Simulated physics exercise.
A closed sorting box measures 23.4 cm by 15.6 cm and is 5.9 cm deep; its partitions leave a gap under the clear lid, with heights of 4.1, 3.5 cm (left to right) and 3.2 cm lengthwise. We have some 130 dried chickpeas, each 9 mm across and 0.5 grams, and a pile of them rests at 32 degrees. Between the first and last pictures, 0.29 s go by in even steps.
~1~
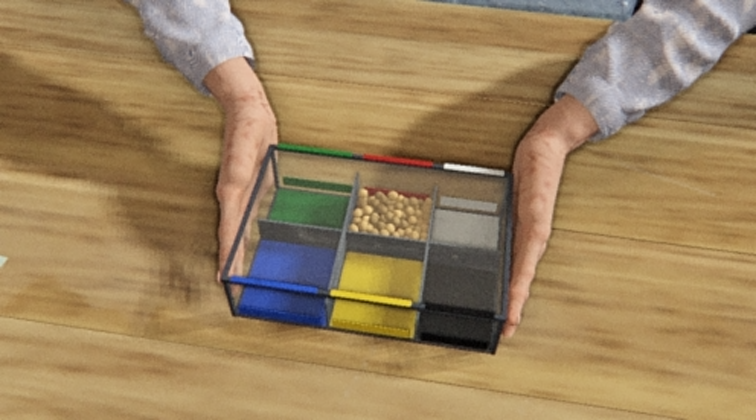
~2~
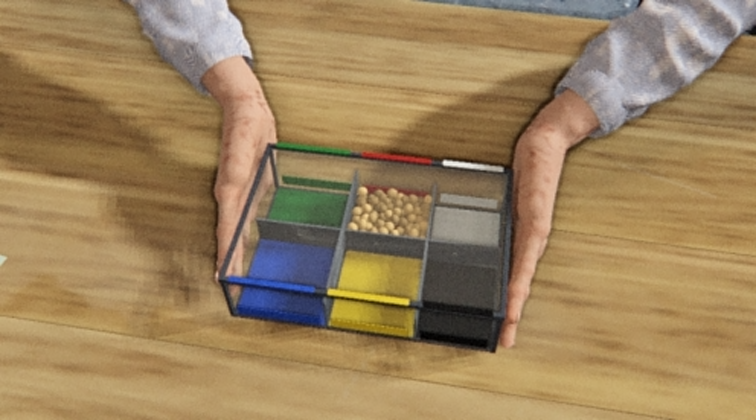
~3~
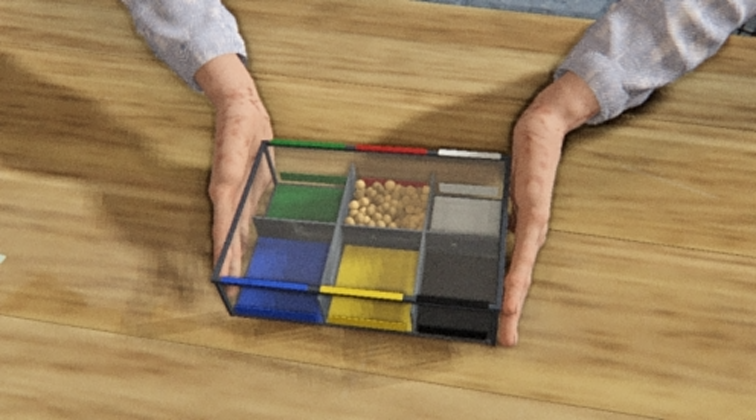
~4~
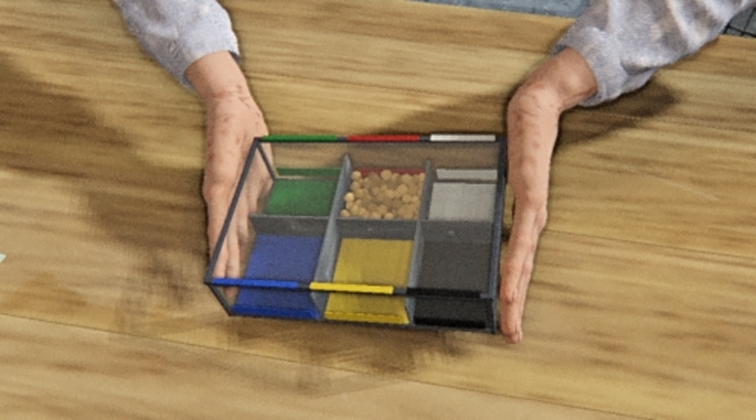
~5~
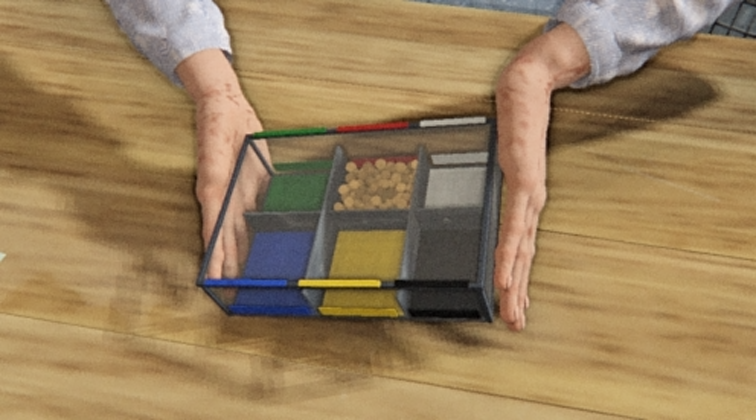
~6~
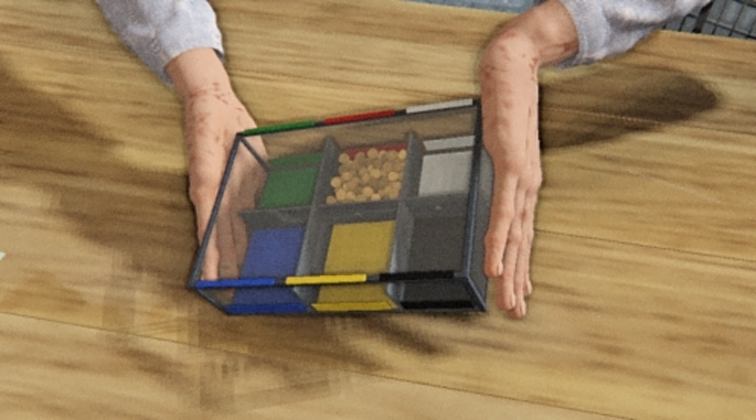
At the start, two hands hold a clear-lidded box with six coloured compartments level above a wooden table, a pile of chickpeas in the red one. The hands then gradually raise its right side, tilting it down toward the left front corner, while the chickpeas stay in the red compartment.
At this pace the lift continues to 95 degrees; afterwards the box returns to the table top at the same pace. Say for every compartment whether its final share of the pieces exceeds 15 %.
Red compartment: Exceeds, blue compartment: Exceeds, green compartment: Does not exceed, yellow compartment: Does not exceed, white compartment: Does not exceed, black compartment: Does not exceed.
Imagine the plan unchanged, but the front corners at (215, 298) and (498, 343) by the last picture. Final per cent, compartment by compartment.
Final shares: Red 35%, blue 5%, green 0%, yellow 50%, white 0%, black 5%.
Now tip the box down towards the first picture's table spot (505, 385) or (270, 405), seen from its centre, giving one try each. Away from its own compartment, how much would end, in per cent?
That would be close to 80 per cent, then close to 75 per cent.
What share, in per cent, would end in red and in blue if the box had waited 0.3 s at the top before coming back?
Then red keeps 50% and blue keeps 50%.
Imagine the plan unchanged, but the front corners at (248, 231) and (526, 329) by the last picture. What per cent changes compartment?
It would be near 60 per cent.
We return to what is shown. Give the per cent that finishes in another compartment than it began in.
Estimate: Some 45 %.
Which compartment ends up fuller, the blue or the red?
The red one.
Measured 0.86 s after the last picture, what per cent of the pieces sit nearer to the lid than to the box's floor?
Around 60 in a hundred, give or take.
Then, 0.86 s after the last picture, tilt 94 degrees; red 75 %, blue 15 %, green 5 %, yellow 5 %.
Then, 1.42 s after the last picture, tilt 41 degrees; red 55 %, blue 30 %, green 5 %, yellow 10 %.
Then, 2.05 s after the last picture, tilt 0 degrees; red 55 %, blue 30 %, green 5 %, yellow 10 %.
In the end, red 55 %, blue 30 %, green 5 %, yellow 10 %, white 0 %, black 0 %.
